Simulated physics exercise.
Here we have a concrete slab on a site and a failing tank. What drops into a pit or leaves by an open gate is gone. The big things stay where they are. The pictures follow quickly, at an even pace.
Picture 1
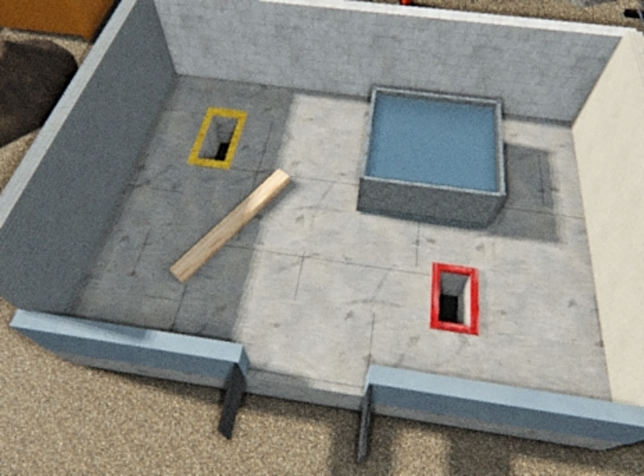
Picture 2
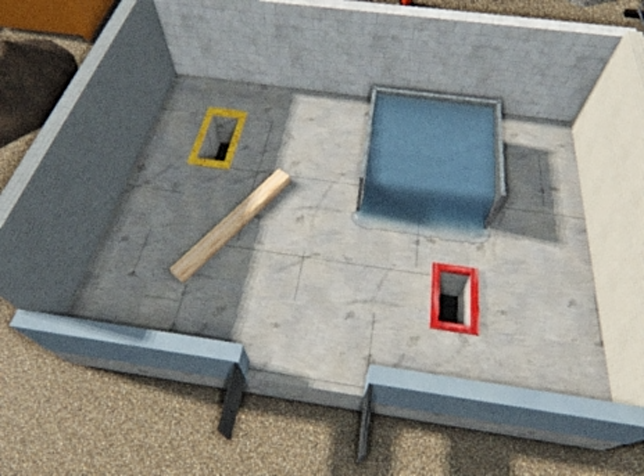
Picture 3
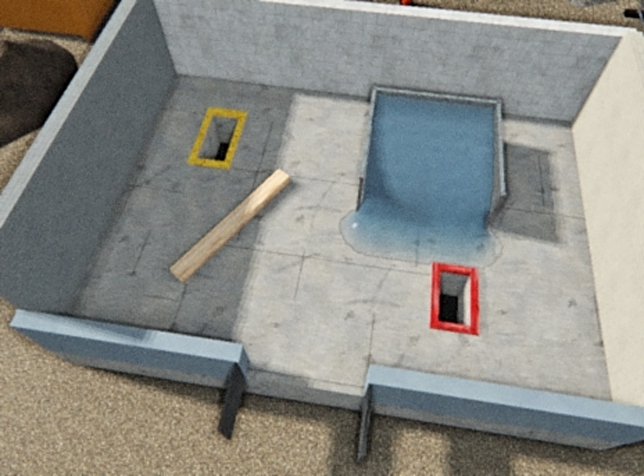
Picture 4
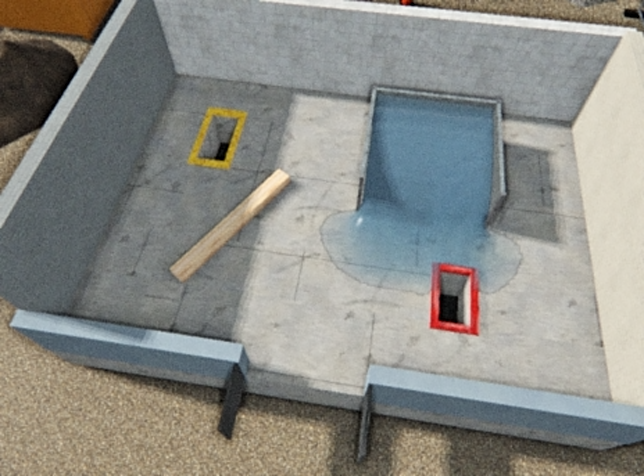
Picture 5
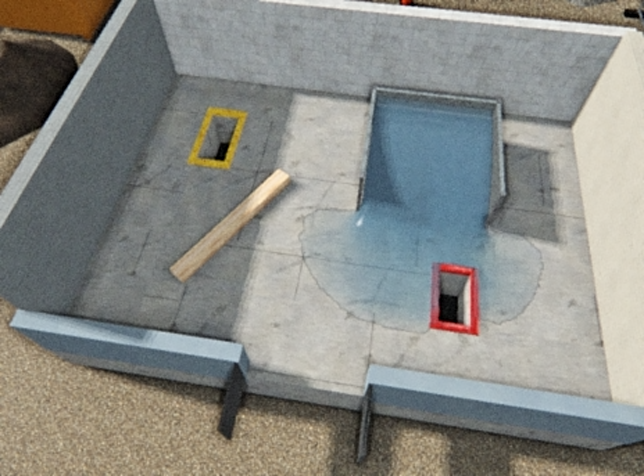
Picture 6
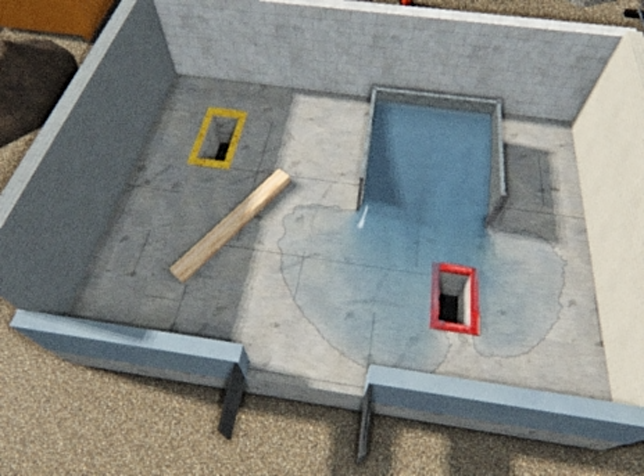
Water in a raised, open tank on a walled concrete slab pours out as the tank's near side gives way, and a small puddle forms at its base. The puddle spreads toward the viewer, reaches the red-edged pit and surrounds it, then widens left toward the wooden plank and right across the floor.
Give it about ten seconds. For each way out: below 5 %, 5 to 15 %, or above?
In the end: The gate takes more than 15 %; the yellow pit takes less than 5 %; the red pit takes more than 15 %.
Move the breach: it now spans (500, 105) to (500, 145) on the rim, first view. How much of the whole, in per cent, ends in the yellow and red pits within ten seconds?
In per cent: Yellow 2, red 6.
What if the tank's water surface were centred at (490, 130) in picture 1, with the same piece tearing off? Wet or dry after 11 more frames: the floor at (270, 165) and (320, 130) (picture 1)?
In that order: Free of water, free of water.
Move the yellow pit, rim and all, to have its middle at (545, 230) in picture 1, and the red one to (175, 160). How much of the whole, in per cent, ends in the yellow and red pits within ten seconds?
Roughly, in per cent: Yellow 12, red 0.
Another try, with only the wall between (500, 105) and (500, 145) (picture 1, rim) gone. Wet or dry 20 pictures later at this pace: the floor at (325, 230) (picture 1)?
There: Free of water.
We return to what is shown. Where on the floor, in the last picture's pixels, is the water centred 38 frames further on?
Roughly at (434, 252).
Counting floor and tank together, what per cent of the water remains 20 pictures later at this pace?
About 60 per cent.
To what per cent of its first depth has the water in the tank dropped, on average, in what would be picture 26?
About 14 per cent.
A moment on, water covers 35 % of the floor; the gate 3 %, the yellow pit 0 %, the red pit 9 %.
Next, water covers 40 % of the floor; the gate 11 %, the yellow pit 0 %, the red pit 15 %.
Then, water covers 45 % of the floor; the gate 20 %, the yellow pit 0 %, the red pit 19 %.
Later, water covers 65 % of the floor; the gate 26 %, the yellow pit 0 %, the red pit 22 %.
In the end, water covers 90 % of the floor; the gate 30 %, the yellow pit 0 %, the red pit 23 %.
